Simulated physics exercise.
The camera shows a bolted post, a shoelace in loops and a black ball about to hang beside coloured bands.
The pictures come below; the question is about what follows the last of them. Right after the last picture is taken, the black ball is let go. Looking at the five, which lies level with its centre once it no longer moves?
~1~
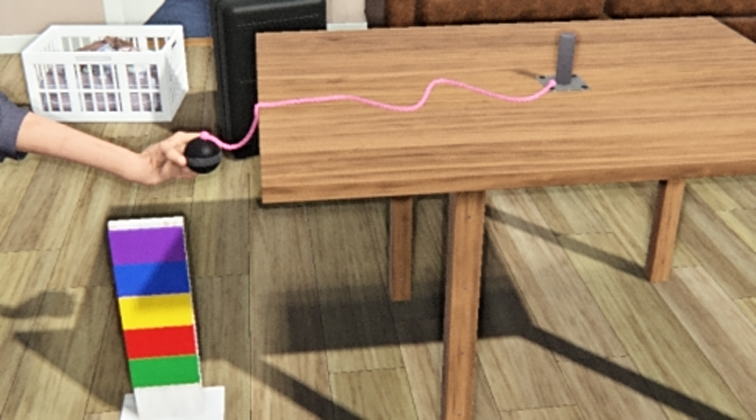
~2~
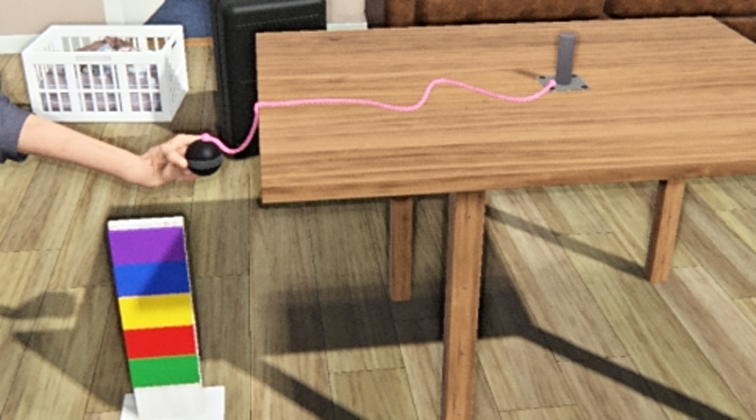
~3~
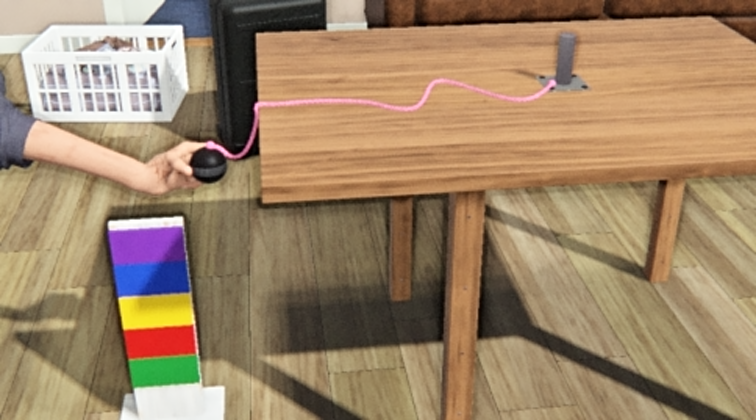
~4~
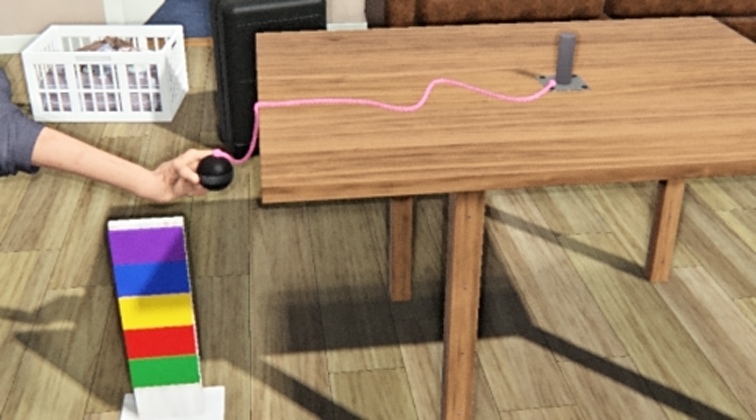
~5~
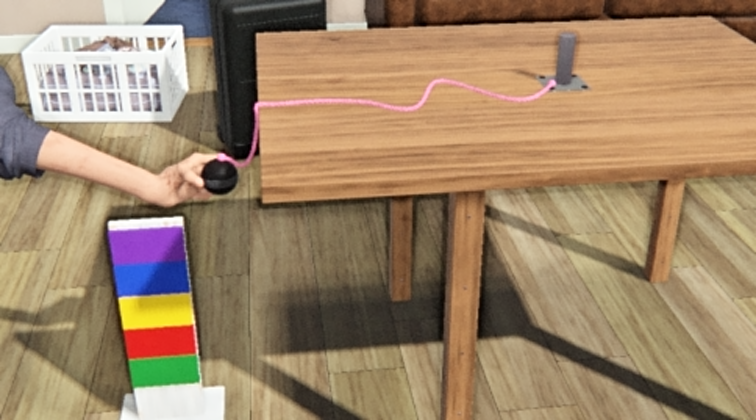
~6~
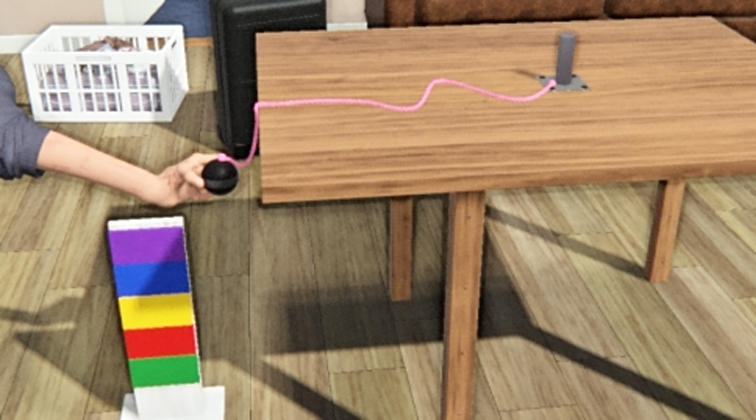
The yellow one lies level with its centre.
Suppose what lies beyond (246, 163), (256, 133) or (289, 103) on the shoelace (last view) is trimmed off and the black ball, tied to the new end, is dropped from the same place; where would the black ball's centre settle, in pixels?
First try near (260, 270), second near (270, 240), third near (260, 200).
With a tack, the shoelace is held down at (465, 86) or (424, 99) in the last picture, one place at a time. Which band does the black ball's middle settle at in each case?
First try blue, second try purple.
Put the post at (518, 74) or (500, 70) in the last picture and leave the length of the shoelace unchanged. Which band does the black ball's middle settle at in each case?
Red; red.
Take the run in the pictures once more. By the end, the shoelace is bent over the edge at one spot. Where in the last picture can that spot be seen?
Pixel (360, 102).
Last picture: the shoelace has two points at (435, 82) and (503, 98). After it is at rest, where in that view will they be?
To (394, 96) for the first and to (475, 89) for the second.
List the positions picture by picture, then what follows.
The first picture shows black ball (202, 155); purple (148, 247); blue (152, 280); yellow (157, 312); red (161, 343); green (165, 372).
The second picture shows black ball (204, 157); shoelace through (537, 96) (462, 85) (424, 100) (353, 101) (267, 105).
The third picture shows black ball (208, 165).
The fourth picture shows black ball (215, 172); shoelace through (537, 96) (462, 85) (424, 100) (353, 101) (267, 105).
The fifth picture shows black ball (219, 176).
The sixth picture shows black ball (220, 177); shoelace through (537, 96) (462, 85) (424, 100) (353, 101) (267, 105).
Soon after, ball near (274, 278); level with blue.
Then, ball near (261, 295); level with yellow.
At rest, ball near (266, 295); level with yellow. At yellow.
